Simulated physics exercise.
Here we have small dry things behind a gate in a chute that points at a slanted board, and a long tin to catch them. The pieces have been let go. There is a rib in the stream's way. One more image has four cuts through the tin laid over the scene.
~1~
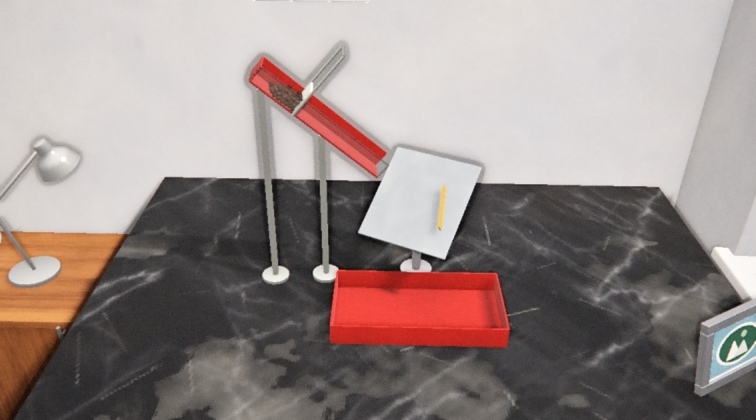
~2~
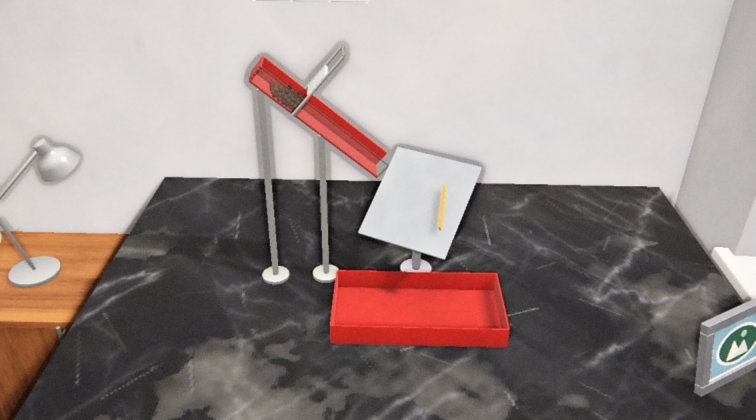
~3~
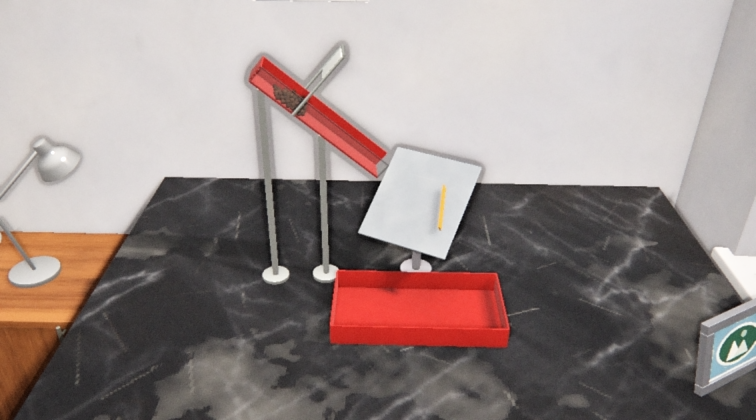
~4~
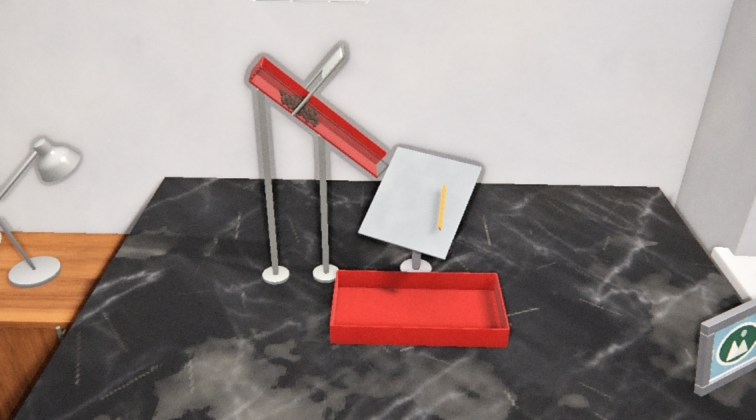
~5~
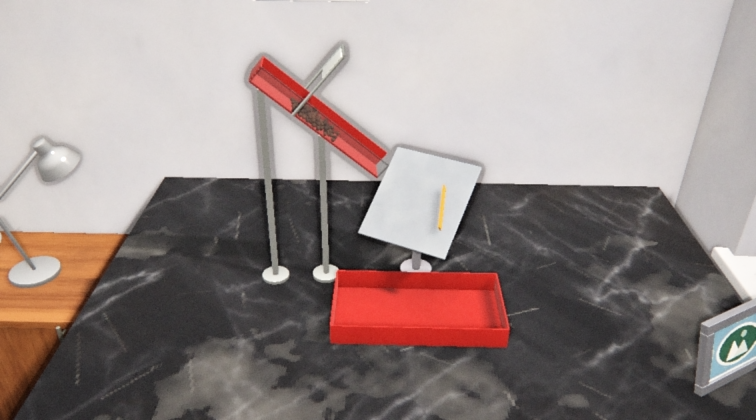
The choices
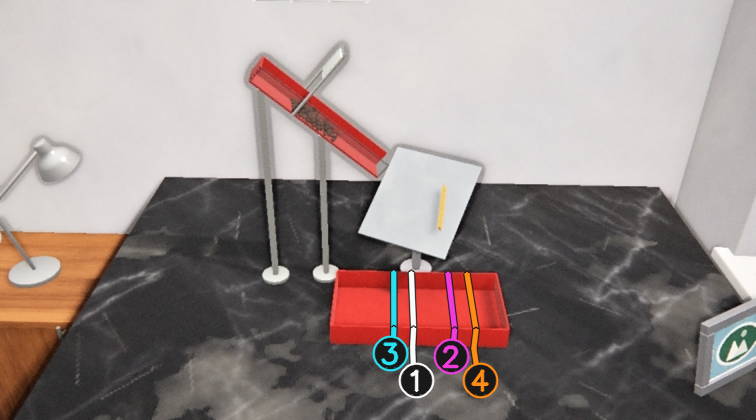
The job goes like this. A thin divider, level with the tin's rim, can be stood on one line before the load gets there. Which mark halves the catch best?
1 is best.
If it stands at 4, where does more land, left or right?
Left.
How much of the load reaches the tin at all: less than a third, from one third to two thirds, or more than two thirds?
It is more than two thirds.
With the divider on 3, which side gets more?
More lands on the right.
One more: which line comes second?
3 it is.
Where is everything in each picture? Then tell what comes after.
The first picture shows load behind the gate at (286, 95), allspice berries; lip of the chute at (376, 171), sloping fairly steeply.
The second picture shows middle of the board at (420, 200), tilted fairly steeply; middle of its low edge at (400, 245); of its high edge at (438, 157).
The third picture shows front corners of the tin at (331, 326) and (509, 330), empty; front of the load at (304, 112).
The fourth picture shows middle of the load at (301, 108); its front at (317, 123), about a quarter of the way to the lip; rib from (444, 185) to (439, 227).
The fifth picture shows middle of the load at (314, 118); its front at (335, 137), about half of the way to the lip.
On the marked copy, line 1 crosses the front rim at (413, 327); line 2 crosses the front rim at (454, 328); line 3 crosses the front rim at (393, 327); line 4 crosses the front rim at (475, 329).
With 1, of what is caught, about a third on the left of the divider, about two thirds on the right.
With 2, of what is caught, nearly all on the left of the divider, a small part on the right.
With 3, of what is caught, about a quarter on the left of the divider, most on the right.
With 4, of what is caught, all on the left of the divider, none on the right.
